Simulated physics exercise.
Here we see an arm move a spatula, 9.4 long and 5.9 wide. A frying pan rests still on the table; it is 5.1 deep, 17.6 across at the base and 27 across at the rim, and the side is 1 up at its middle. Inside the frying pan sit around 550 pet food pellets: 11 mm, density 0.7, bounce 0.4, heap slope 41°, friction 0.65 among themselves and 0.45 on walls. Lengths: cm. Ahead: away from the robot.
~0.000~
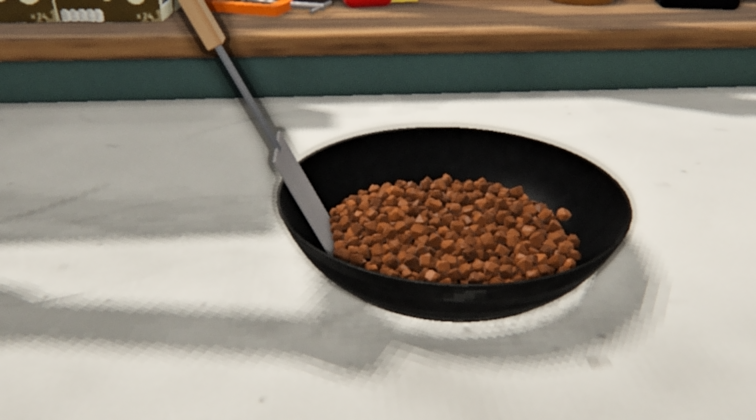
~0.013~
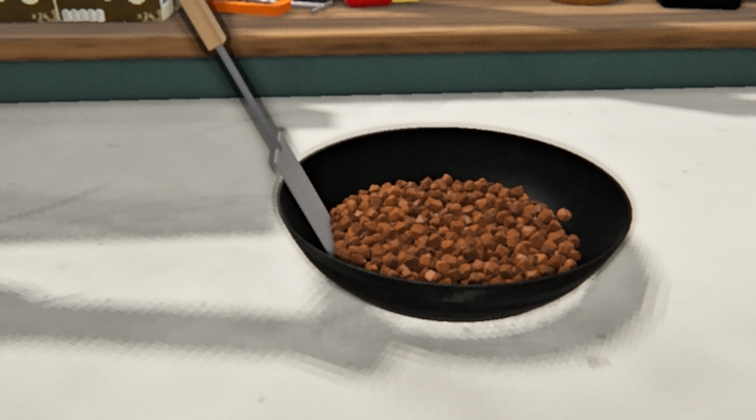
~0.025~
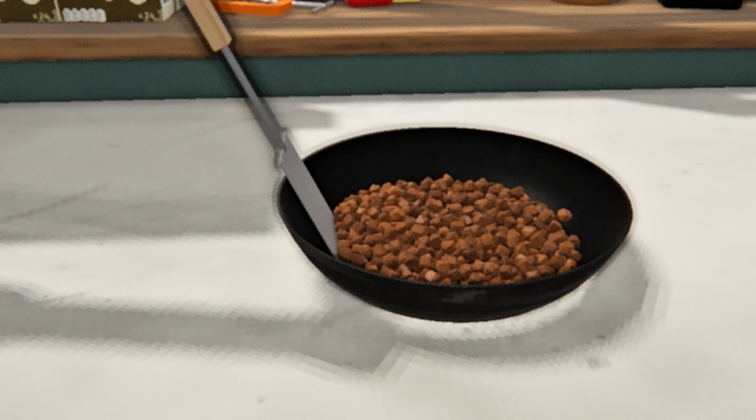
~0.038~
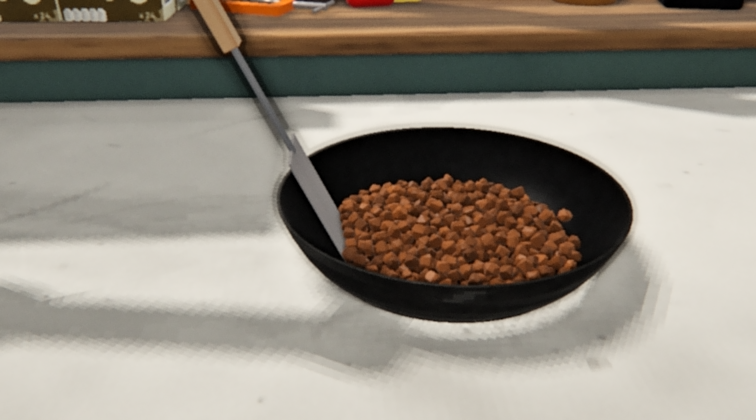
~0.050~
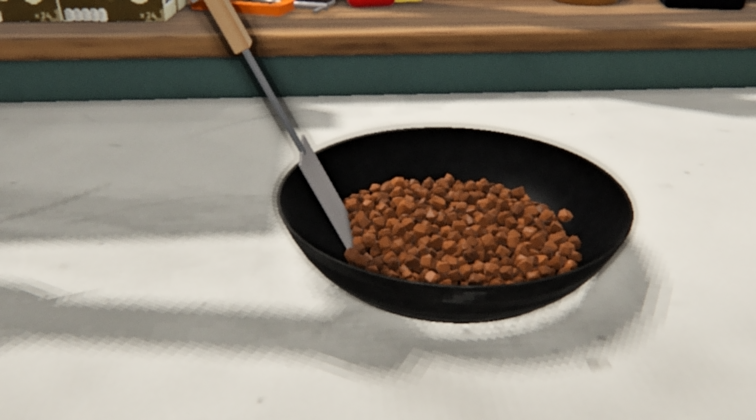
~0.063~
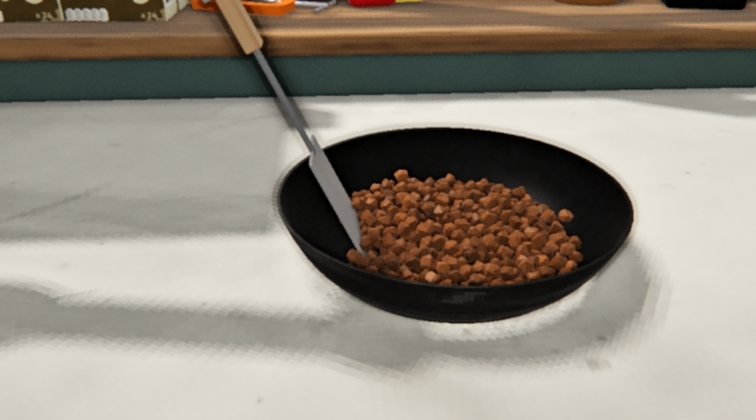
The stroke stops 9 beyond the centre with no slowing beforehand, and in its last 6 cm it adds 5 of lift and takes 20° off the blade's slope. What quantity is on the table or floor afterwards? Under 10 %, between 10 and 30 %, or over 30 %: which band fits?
The band that fits is under 10 %.
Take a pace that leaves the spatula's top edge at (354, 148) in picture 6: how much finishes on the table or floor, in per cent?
That share would be about 15 percent.
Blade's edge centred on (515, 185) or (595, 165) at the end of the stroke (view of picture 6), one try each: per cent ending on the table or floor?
About 0 and 15 per cent.
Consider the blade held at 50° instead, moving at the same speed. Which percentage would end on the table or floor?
Result, estimated: 5 %.
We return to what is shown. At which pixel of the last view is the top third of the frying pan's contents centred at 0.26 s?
I'd put it close to (559, 206).
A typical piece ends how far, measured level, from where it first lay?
It comes out at about 4 cm.
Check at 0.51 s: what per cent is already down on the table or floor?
That would be near 5 per cent, give or take.
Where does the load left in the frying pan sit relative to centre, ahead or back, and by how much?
Ahead, by around 4.5 cm.
After 0.16 s, sloping 65°, highest piece 5 above the table; 549 in the frying pan.
After 0.26 s, sloping 59°, highest piece 7 above the table; 548 in the frying pan, 1 on the blade or in flight.
After 0.51 s, sloping 45°, highest piece 7 above the table; 530 in the frying pan, 16 on the table or floor, 3 on the blade or in flight.
After 1.56 s, sloping 45°, highest piece 6 above the table; 528 in the frying pan, 21 on the table or floor.
In the end, 528 in the frying pan, 21 on the table or floor. That is 4 % on the table or floor.
